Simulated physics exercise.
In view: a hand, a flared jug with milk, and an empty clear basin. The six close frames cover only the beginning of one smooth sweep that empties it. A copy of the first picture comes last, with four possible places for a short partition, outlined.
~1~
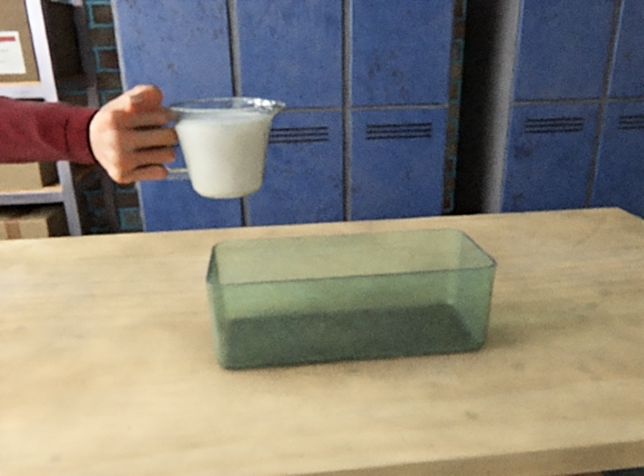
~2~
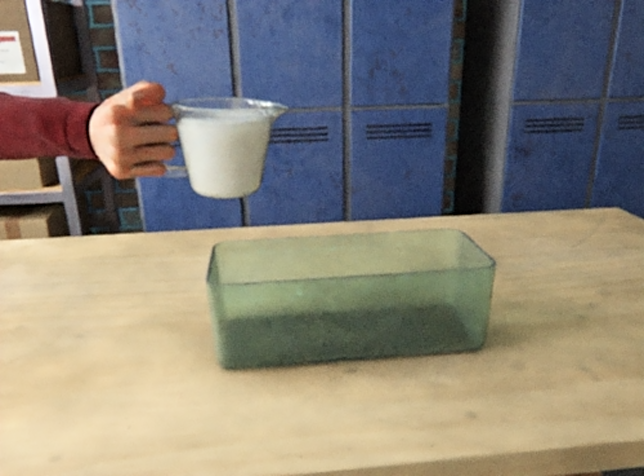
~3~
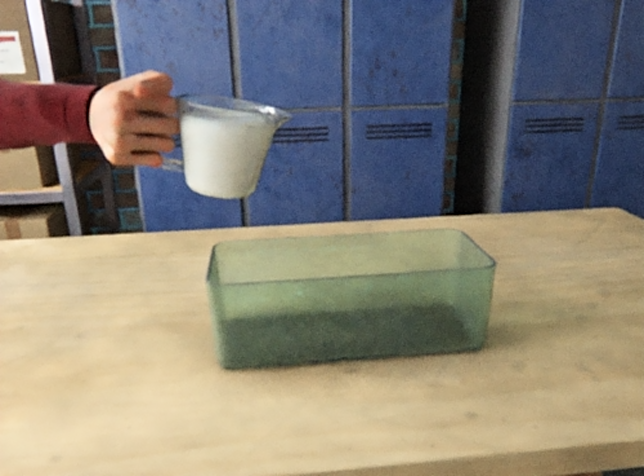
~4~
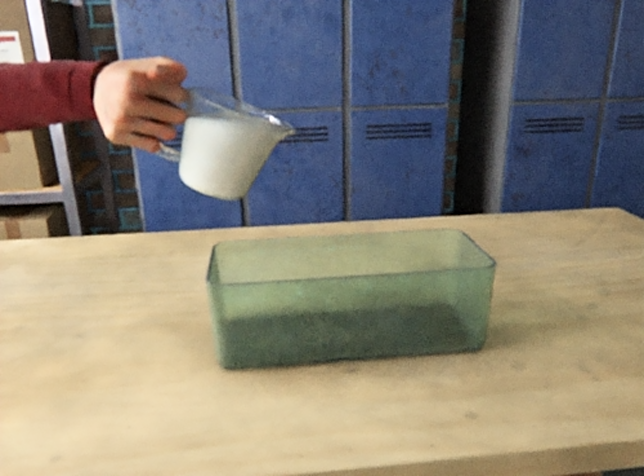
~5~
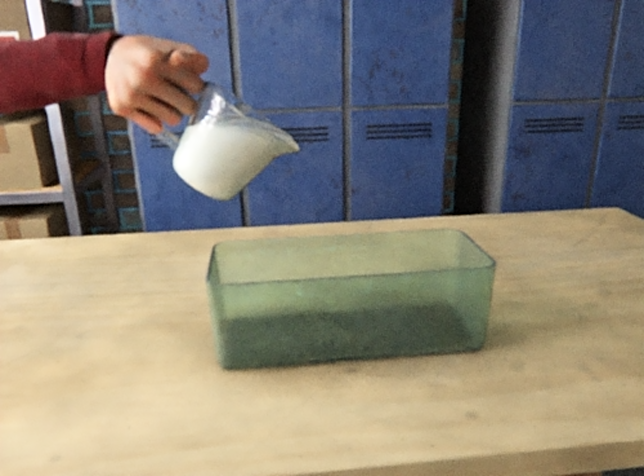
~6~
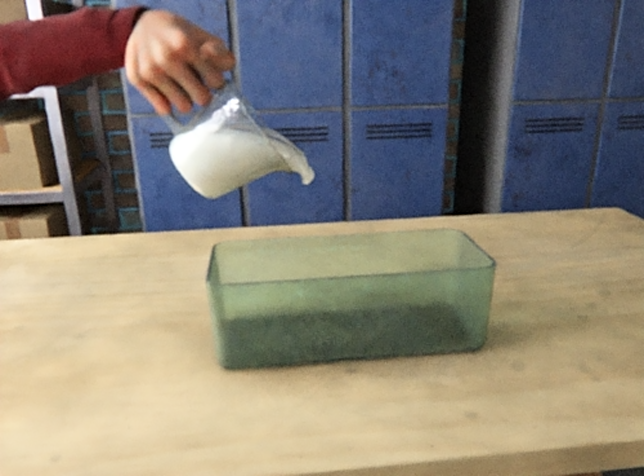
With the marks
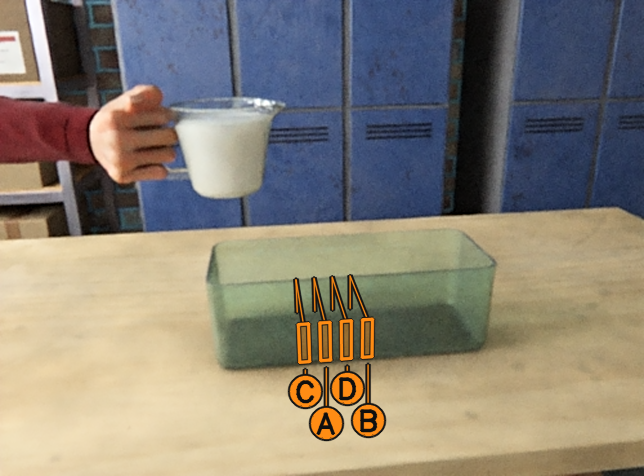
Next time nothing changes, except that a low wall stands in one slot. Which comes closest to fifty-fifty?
A is best.
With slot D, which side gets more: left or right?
The left one.
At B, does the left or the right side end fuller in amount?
The left side.
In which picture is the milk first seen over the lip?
In picture 5.
On the marked copy, A at (326, 367); B at (368, 364); C at (305, 369); D at (347, 366).
With A, about 50 % ends left of the wall and 47 % right of it; 3 % is lost outside.
With B, about 84 % ends left of the wall and 7 % right of it; 8 % is lost outside.
With C, about 23 % ends left of the wall and 75 % right of it.
With D, about 71 % ends left of the wall and 26 % right of it; 3 % is lost outside.
